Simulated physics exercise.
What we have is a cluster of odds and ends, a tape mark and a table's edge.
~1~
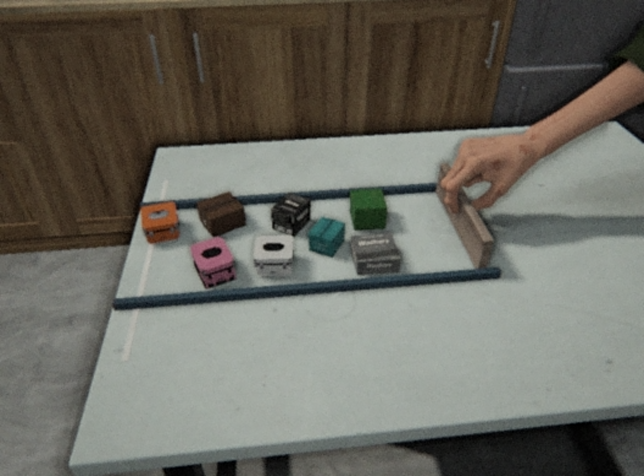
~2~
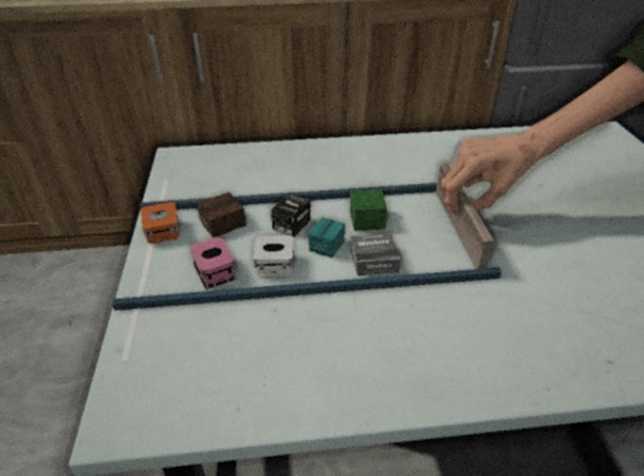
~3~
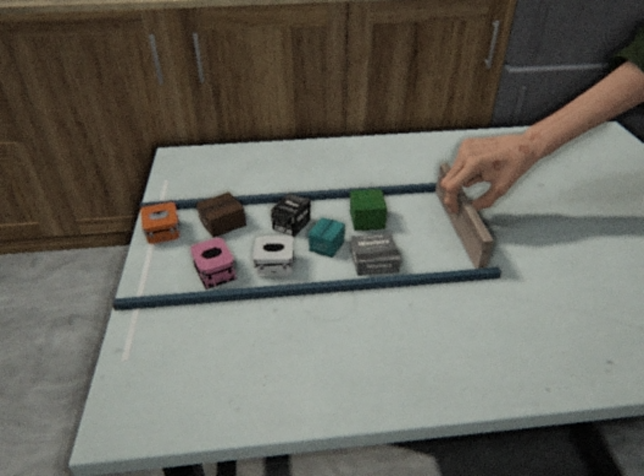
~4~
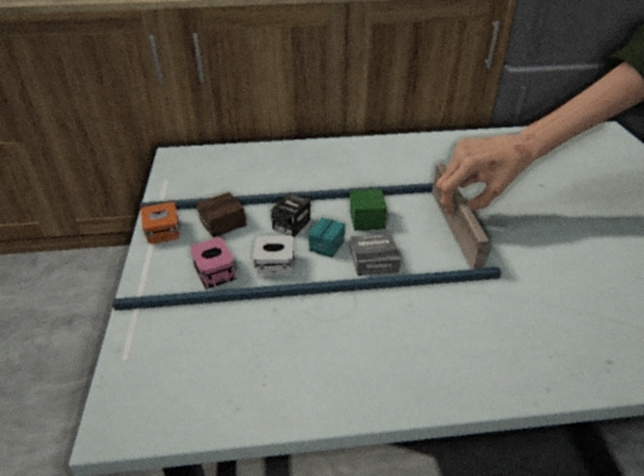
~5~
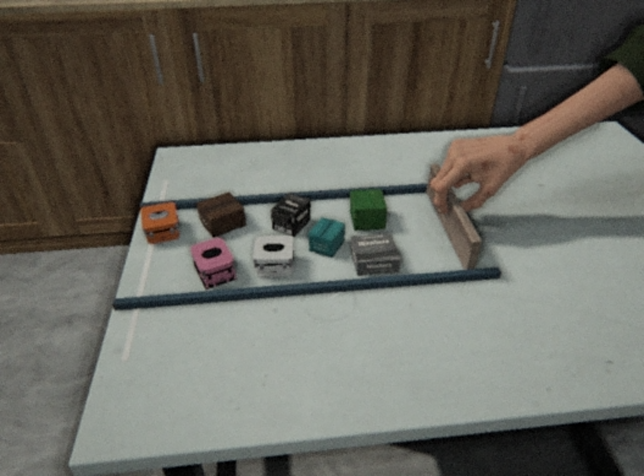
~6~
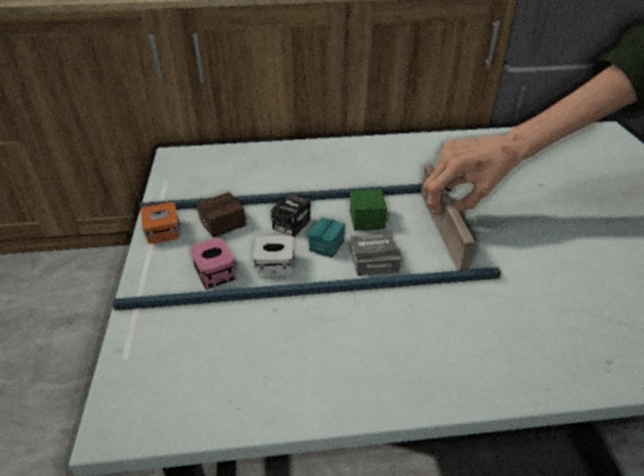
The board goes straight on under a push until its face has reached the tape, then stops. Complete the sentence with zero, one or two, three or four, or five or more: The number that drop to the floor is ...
The number that drop to the floor is five or more.
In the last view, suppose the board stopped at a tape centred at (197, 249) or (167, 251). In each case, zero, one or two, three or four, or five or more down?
In order: Three or four, then five or more.
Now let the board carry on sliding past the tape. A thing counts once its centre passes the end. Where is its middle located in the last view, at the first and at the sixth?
At (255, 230) for the first, at (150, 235) for the sixth.
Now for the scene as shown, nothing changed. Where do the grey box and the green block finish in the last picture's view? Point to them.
About (118, 280), and about (135, 225).
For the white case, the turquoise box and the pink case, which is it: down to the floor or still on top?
White case: Goes down; turquoise box: Stays up; pink case: Goes down.
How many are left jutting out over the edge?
That comes to 3 of them.
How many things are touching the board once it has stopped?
At rest, 3 are in contact.
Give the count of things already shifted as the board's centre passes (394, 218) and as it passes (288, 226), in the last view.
It comes to 0 for the first spot, 7 for the other.
A little later, none off yet; orange case at rest near (161, 224); pink case at rest near (213, 263); brown box at rest near (221, 214).
When it is over, the number that fall off is five or more; down, black box, white case, brown box, pink case and orange case.
